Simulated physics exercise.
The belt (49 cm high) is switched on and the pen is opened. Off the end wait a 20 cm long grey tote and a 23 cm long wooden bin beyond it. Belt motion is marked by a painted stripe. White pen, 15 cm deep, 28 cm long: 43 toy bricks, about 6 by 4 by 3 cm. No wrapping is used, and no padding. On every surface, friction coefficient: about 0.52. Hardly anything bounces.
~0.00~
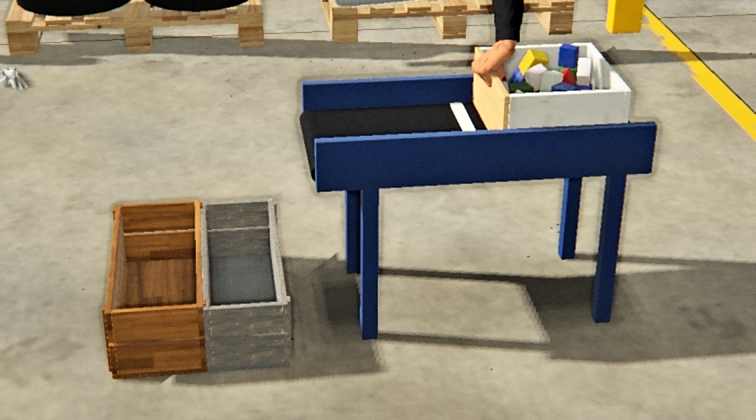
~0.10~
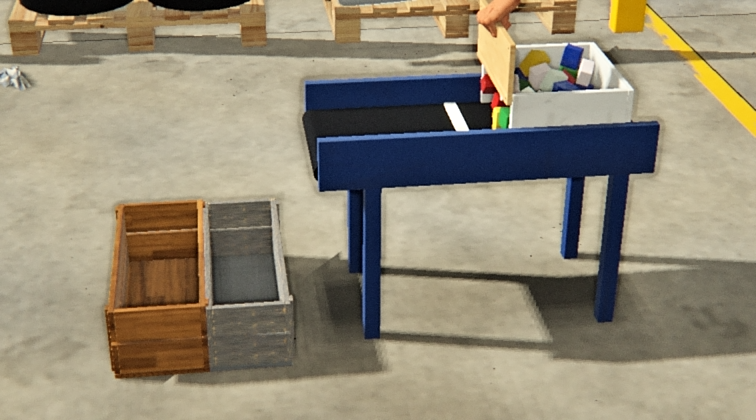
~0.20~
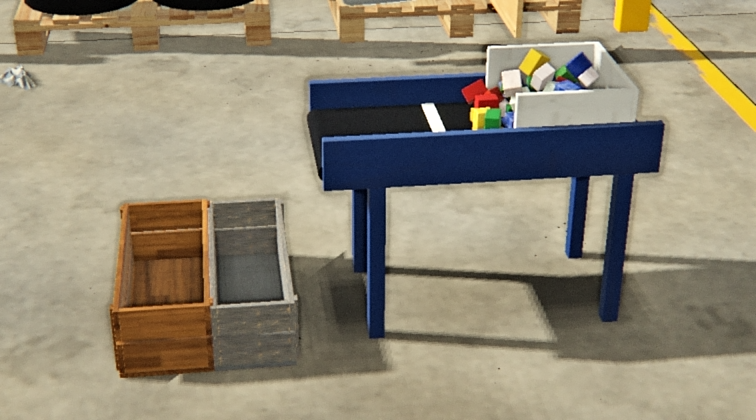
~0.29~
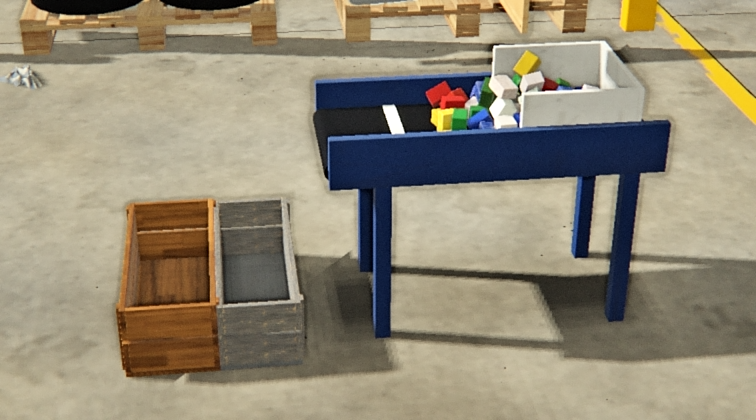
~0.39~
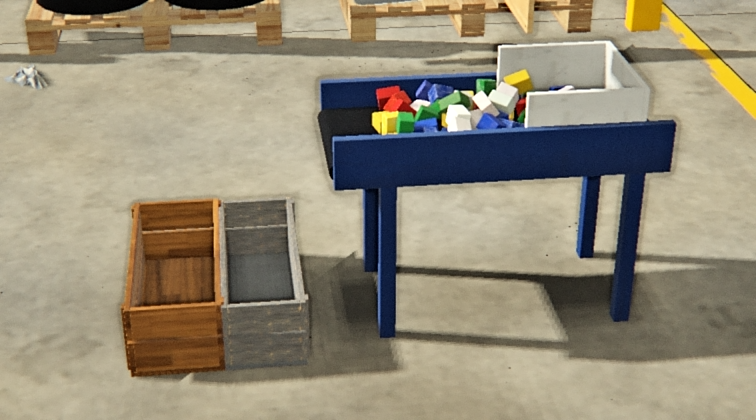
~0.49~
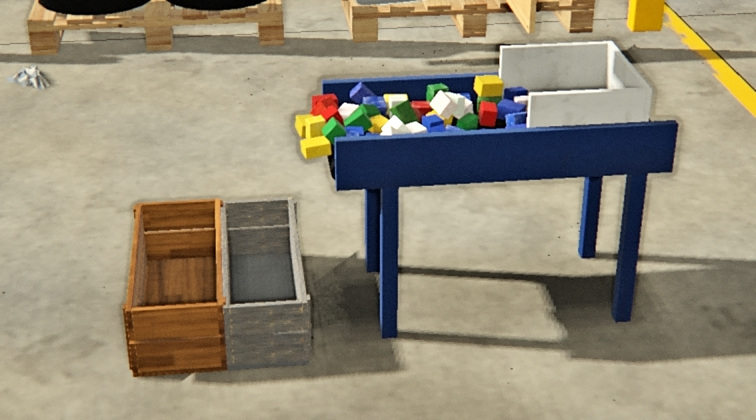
On a concrete floor, a hand lifts the wooden end panel from a white pen of colourful toy bricks on a blue-sided conveyor. The black belt carries the bricks leftward out of the pen, spreading them along its length until the leading yellow ones jut past the left end, above two empty boxes.
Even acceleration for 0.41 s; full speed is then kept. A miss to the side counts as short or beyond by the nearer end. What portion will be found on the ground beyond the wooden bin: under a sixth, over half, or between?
The majority of them land on the ground beyond the wooden bin.
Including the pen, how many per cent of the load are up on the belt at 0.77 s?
Roughly 5 per cent.
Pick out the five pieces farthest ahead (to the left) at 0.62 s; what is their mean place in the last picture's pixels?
Centre: About (210, 168) px.
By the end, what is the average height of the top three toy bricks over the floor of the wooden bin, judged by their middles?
Height: About 4 cm.
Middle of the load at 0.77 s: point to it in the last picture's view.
The centre sits near (184, 184).
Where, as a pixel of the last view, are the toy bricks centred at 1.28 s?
The centre sits near (21, 311).
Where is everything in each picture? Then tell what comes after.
In the first frame (places track the rim corner closest to us here), white pen (510, 95); wooden bin (111, 311); belt travel 0 cm; all still inside.
In the second frame, white pen (512, 95); belt travel 2 cm.
In the third frame, white pen (517, 94); belt travel 9 cm; 6 out.
In the fourth frame, white pen (523, 94); belt travel 21 cm; 19 out.
In the fifth frame, white pen (528, 94); belt travel 38 cm; 31 out.
In the sixth frame, white pen (530, 94); wooden bin (132, 309); belt travel 57 cm; 38 out, the lowest brick at (316, 147).
After 0.62 s, 19 on the belt and 24 in the air.
After 0.77 s, 2 in the wooden bin, 3 on the belt, 1 on the ground beyond the wooden bin and 37 in the air.
After 1.00 s, 4 in the wooden bin, 23 on the ground beyond the wooden bin and 16 in the air.
Outcome (at 1.28 s), 7 in the wooden bin and 36 on the ground beyond the wooden bin. Asked share, 36 of 43, 84 per cent.
